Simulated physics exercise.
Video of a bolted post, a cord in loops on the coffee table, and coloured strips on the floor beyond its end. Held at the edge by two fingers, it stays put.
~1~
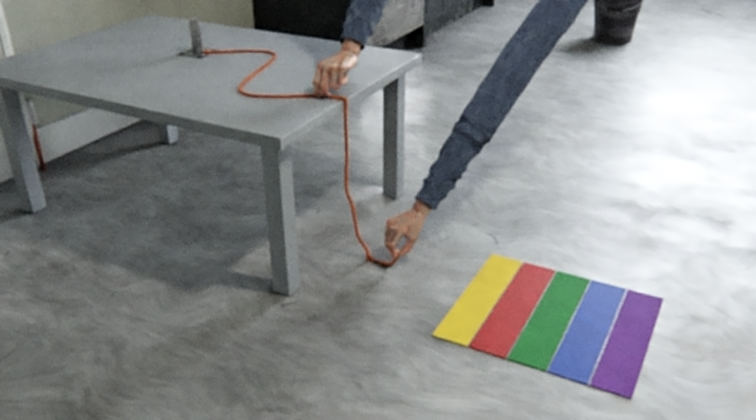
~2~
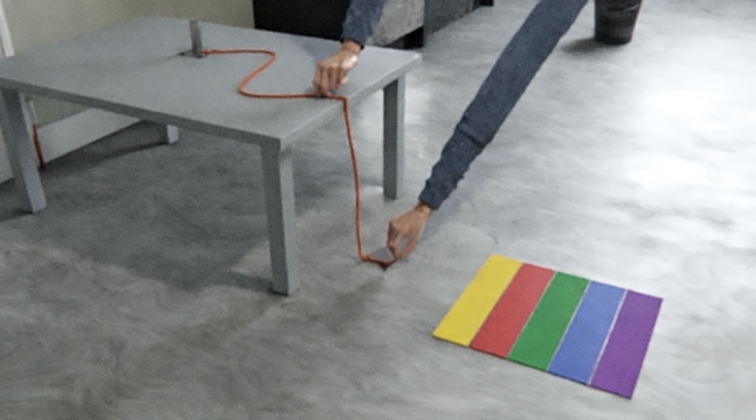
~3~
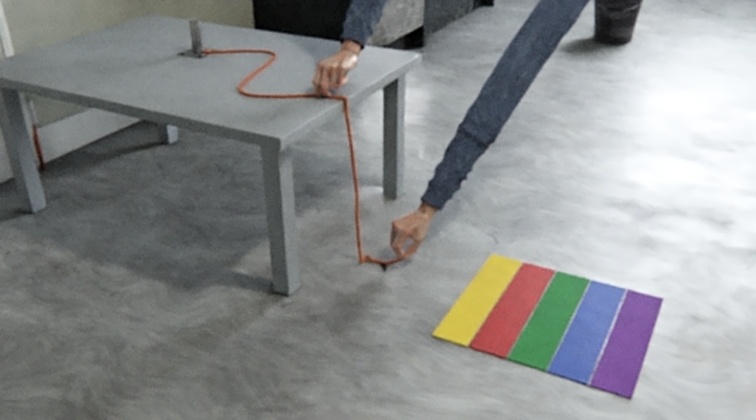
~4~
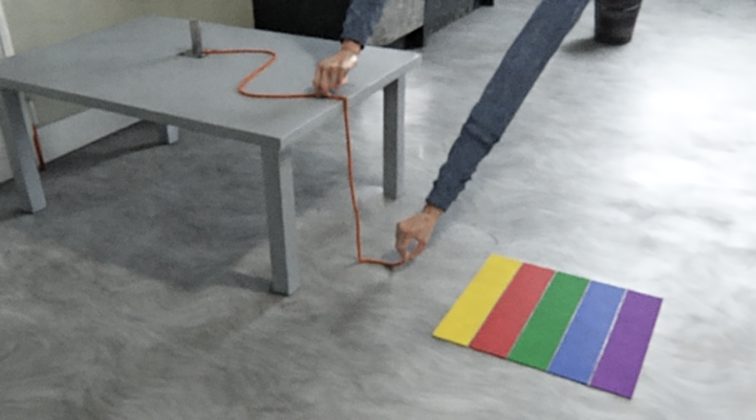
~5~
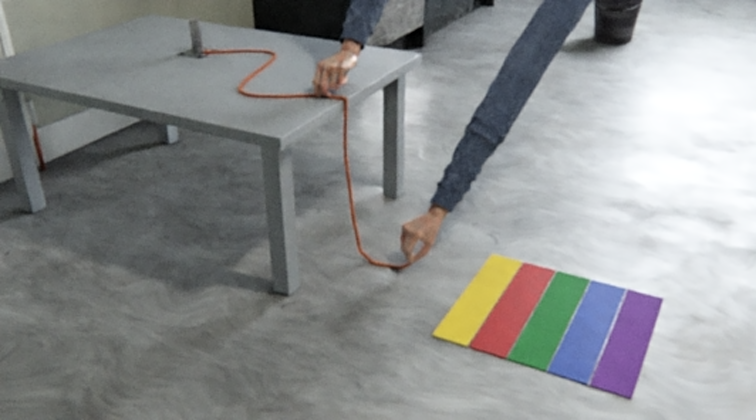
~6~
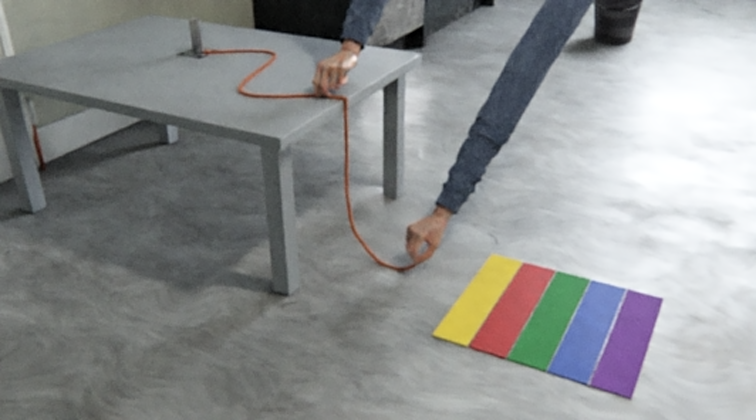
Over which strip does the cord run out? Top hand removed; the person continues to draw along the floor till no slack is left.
Over the purple strip.
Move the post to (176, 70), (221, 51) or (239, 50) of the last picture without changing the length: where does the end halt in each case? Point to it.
Try by try: (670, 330), (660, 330) and (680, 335).
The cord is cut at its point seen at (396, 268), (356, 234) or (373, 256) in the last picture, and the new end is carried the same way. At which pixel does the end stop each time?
Try 1: About (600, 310). Try 2: About (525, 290). Try 3: About (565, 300).
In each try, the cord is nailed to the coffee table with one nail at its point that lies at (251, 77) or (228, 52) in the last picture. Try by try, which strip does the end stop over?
In order: Green, then purple.
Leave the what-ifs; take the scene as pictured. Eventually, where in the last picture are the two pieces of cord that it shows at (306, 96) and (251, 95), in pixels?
End positions: About (406, 136) and about (365, 101).
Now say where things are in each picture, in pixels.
End (397, 255); yellow (461, 324); red (497, 335); green (536, 346); blue (575, 359); purple (618, 372), in the first picture.
End (400, 256); cord through (243, 51) (265, 66) (242, 92) (321, 95) (355, 163) (359, 240), in the second picture.
End (403, 257), in the third picture.
End (408, 258); cord through (243, 51) (265, 66) (242, 92) (321, 95) (350, 162) (358, 240), in the fourth picture.
End (413, 259), in the fifth picture.
End (419, 261); cord through (243, 51) (265, 66) (242, 92) (321, 95) (347, 162) (359, 238), in the sixth picture.
Early on, end near (576, 304); over blue.
Midway, end near (616, 315); over purple.
At the end of the slack, end near (640, 322); over purple. It halts on the purple strip.
